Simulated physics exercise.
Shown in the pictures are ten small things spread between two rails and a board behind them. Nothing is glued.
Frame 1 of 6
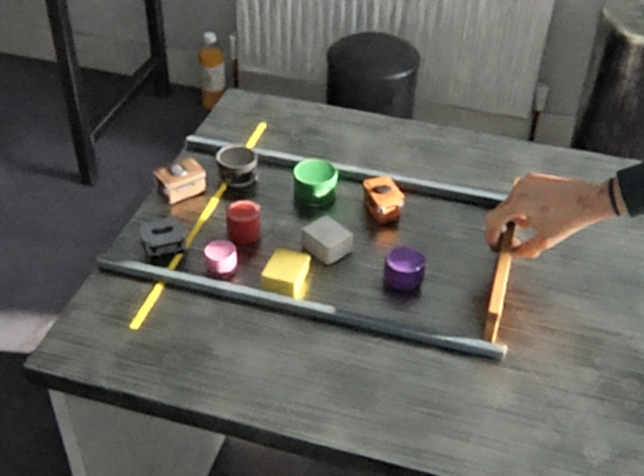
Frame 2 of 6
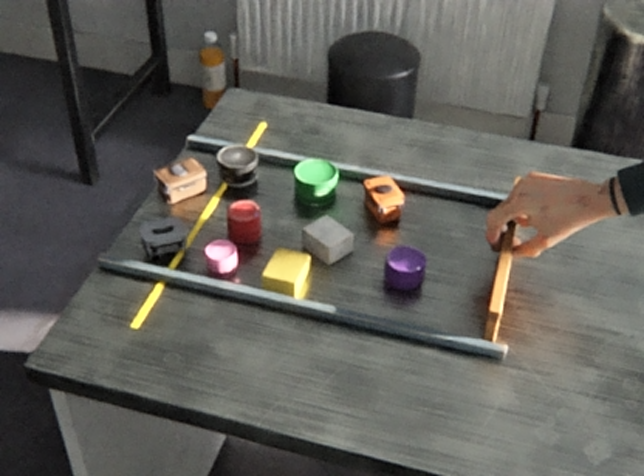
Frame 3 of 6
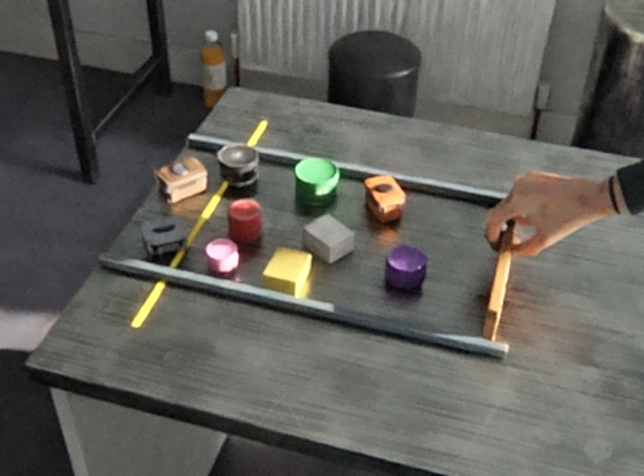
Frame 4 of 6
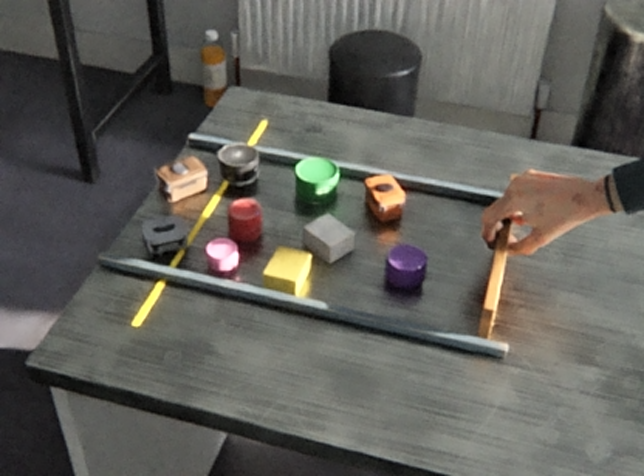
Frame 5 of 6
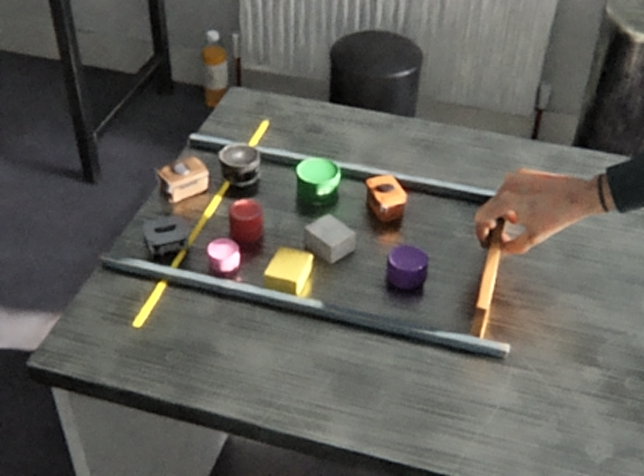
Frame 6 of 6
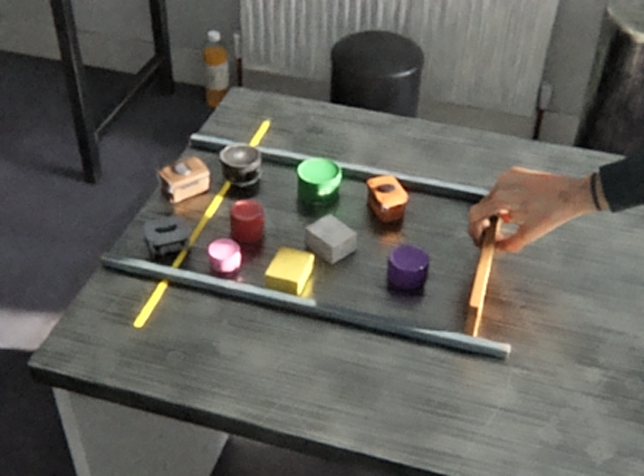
A hand reaching in from the right holds an upright wooden board on a dark grey table, seen from above at an angle, with a radiator and black stool behind. Between two rails sit ten small objects, brown, black and red near a yellow tape line at left, green, orange, grey, pink, yellow and purple beyond. The hand slides the board slightly left, the objects staying put and the view almost steady.
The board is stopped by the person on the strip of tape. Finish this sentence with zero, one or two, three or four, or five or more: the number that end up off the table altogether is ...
The number that end up off the table altogether is one or two.
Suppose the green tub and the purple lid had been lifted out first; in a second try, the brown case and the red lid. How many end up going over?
You'd get 0 in the first case and 1 in the second one.
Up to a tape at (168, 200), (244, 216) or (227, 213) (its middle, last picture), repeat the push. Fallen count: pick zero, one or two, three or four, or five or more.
Lab note - count at each of the three spots: Five or more; no fall at all; 1 or 2.
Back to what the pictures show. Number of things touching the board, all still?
I count 4 of them.
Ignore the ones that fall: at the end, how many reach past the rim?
The count is 3.
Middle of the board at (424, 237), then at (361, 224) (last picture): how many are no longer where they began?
Counts: 1, 3.
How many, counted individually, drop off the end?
The number is 1.
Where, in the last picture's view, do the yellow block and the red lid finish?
The yellow block stops around (166, 245); the red lid around (161, 198).
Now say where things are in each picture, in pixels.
Brown case (180, 181); grey case (164, 239); black pot (237, 166); board (505, 256); tape (208, 211), in the first picture.
Grey case (164, 239); green tub (316, 182), in the second picture.
Black pot (238, 164); board (504, 254), in the third picture.
Brown case (182, 180); orange case (384, 198), in the fourth picture.
Grey case (166, 237); purple lid (407, 266), in the fifth picture.
Brown case (184, 180); grey case (167, 237); black pot (241, 164); board (487, 250); tape (211, 209), in the sixth picture.
A little later, none off yet; brown case at rest near (184, 180); grey case at rest near (167, 237); black pot at rest near (241, 164).
Next, none off yet; brown case at rest near (184, 180); grey case shifted a little near (158, 231); black pot shifted about its own width near (191, 152).
When it is over, the number that fall off is one or two; down, black pot.
